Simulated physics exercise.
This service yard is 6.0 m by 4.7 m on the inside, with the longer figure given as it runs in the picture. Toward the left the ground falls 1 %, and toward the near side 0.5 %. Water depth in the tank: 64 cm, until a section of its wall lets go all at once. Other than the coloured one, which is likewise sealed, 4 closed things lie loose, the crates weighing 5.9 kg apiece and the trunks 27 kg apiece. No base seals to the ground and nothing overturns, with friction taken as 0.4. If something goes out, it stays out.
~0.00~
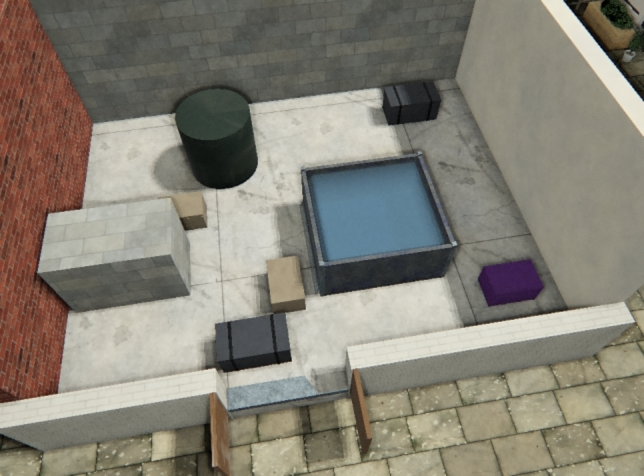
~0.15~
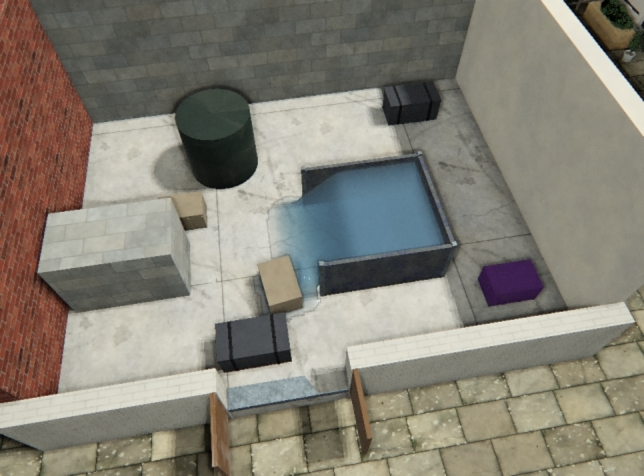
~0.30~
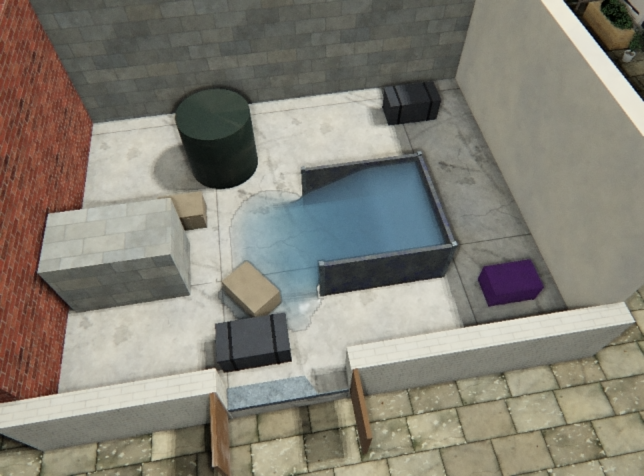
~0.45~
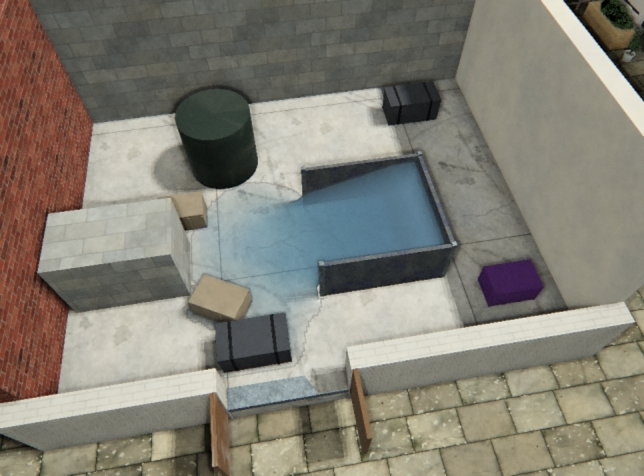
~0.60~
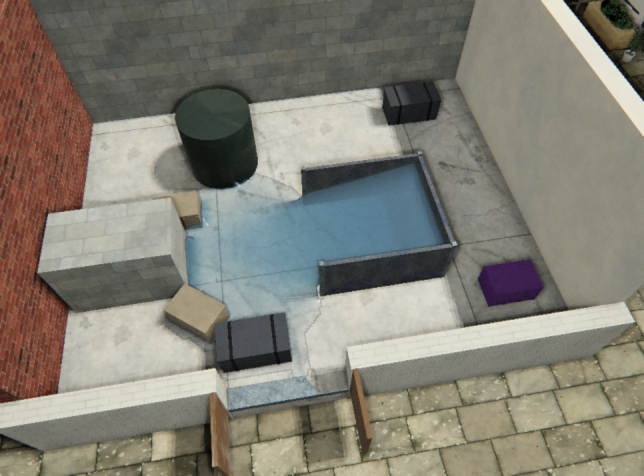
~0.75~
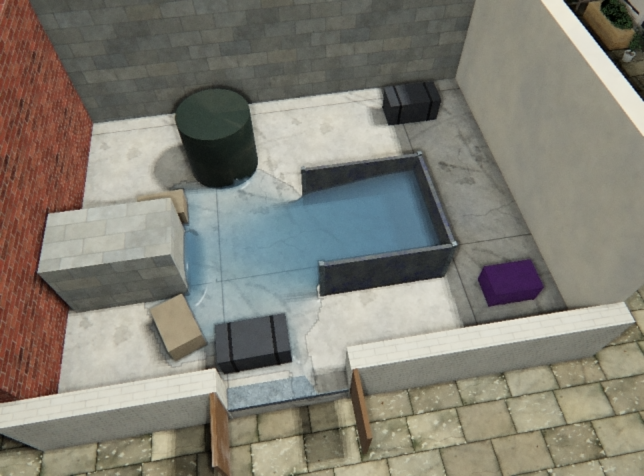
In a walled yard, water poured from the left side of a square tank and spread across the floor, pushing a tan box leftward past a dark one, then nudging another beside the grey block.
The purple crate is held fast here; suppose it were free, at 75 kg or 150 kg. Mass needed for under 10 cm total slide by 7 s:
Lower.
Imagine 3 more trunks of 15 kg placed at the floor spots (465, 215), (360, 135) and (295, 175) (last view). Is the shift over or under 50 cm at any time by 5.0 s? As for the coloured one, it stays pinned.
First one stayed within, second stayed within, third stayed within.
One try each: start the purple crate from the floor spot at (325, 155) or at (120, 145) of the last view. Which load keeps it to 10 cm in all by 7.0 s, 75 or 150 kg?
First spot: Light mass works; second spot: Needs the heavier mass.
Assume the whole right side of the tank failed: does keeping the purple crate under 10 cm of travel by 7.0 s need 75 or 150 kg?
With that failure, the big mass alone works.
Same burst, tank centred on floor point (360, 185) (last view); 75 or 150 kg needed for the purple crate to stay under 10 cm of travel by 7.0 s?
For that case: Lighter one suffices.
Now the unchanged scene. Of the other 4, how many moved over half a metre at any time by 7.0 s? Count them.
The total is 3.
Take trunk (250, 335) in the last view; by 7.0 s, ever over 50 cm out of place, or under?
Result: Above threshold.
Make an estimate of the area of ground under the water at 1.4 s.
Roughly 11.0 m2 of it is wet.
After 1.4 s the purple crate would be 0 cm from its start with 75 kg and 0 cm from its start with 150 kg; 0 cm of water round it then.
After 3.1 s the purple crate would be 0 cm from its start with 75 kg and 0 cm from its start with 150 kg; 0 cm of water round it then.
After 4.9 s the purple crate would be 0 cm from its start with 75 kg and 0 cm from its start with 150 kg; 0 cm of water round it then.
After 7.0 s the purple crate would be 0 cm from its start with 75 kg and 0 cm from its start with 150 kg; 5 cm of water round it then.
